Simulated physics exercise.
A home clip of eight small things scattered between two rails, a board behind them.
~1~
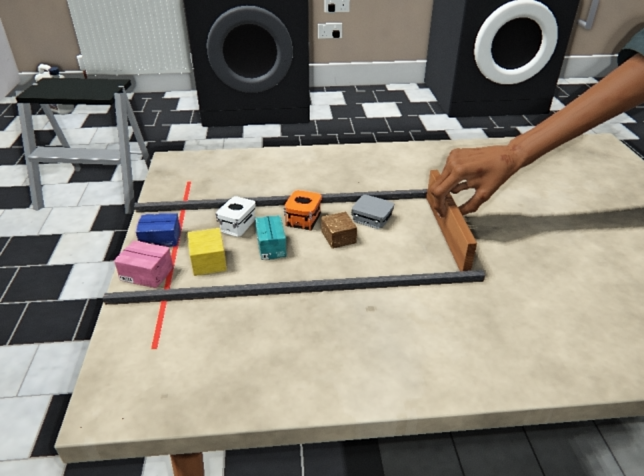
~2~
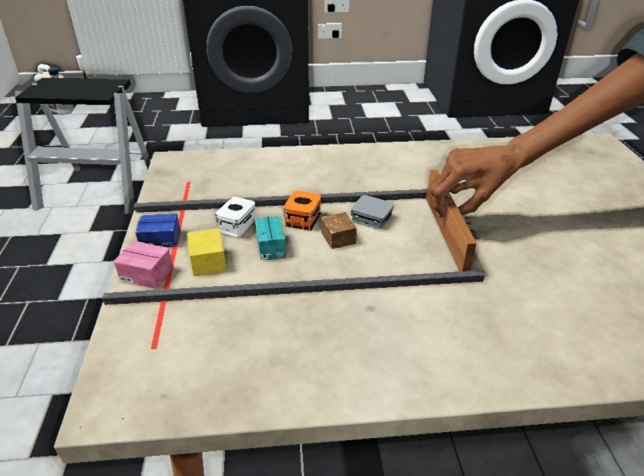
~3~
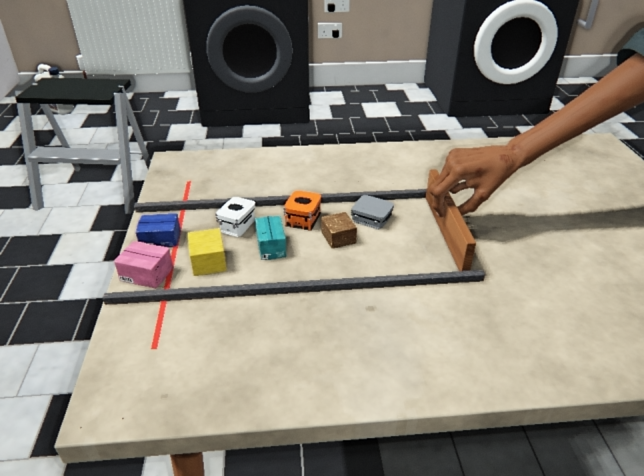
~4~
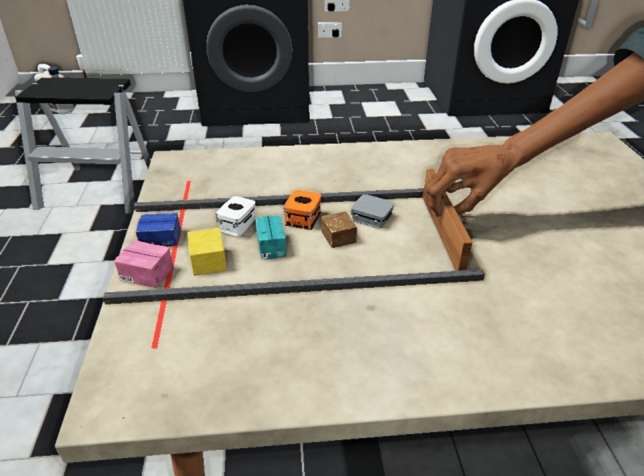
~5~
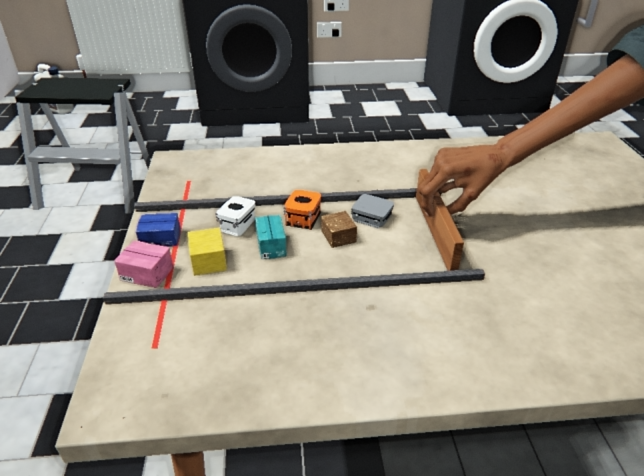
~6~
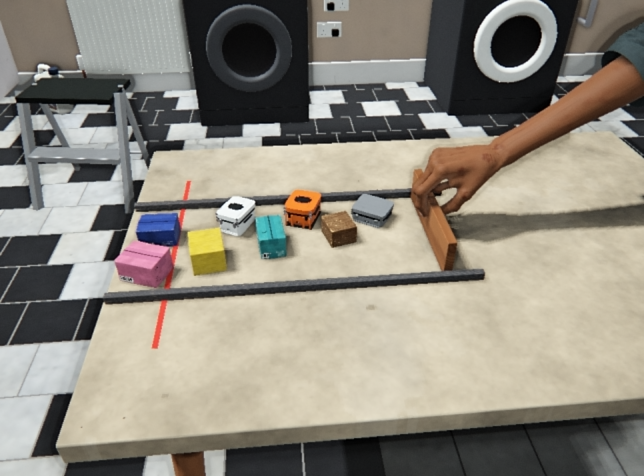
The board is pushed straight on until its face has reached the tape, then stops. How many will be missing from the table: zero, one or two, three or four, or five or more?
The number that fall off is three or four.
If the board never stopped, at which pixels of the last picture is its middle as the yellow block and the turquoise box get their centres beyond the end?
About (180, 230), and (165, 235) for the other.
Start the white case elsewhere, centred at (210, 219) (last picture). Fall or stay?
From there it falls.
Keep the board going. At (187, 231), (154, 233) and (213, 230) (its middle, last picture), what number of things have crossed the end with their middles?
Place by place, 3, 6 and 2.
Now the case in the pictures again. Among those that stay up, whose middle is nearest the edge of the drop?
It is the orange case.
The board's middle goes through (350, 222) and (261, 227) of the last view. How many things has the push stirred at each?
At the one place 3, at the other 8.
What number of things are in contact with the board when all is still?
It touches 2.
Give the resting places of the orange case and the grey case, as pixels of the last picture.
About (126, 223), and the other about (158, 229).
A little later, none off yet; pink box at rest near (145, 264); blue box at rest near (159, 230); yellow block at rest near (207, 251).
Next, none off yet; pink box moving near (135, 266); blue box shifted a little near (140, 232); yellow block shifted about its own width near (180, 259).
When it is over, the number that fall off is three or four; down, white case, yellow block, blue box and pink box.
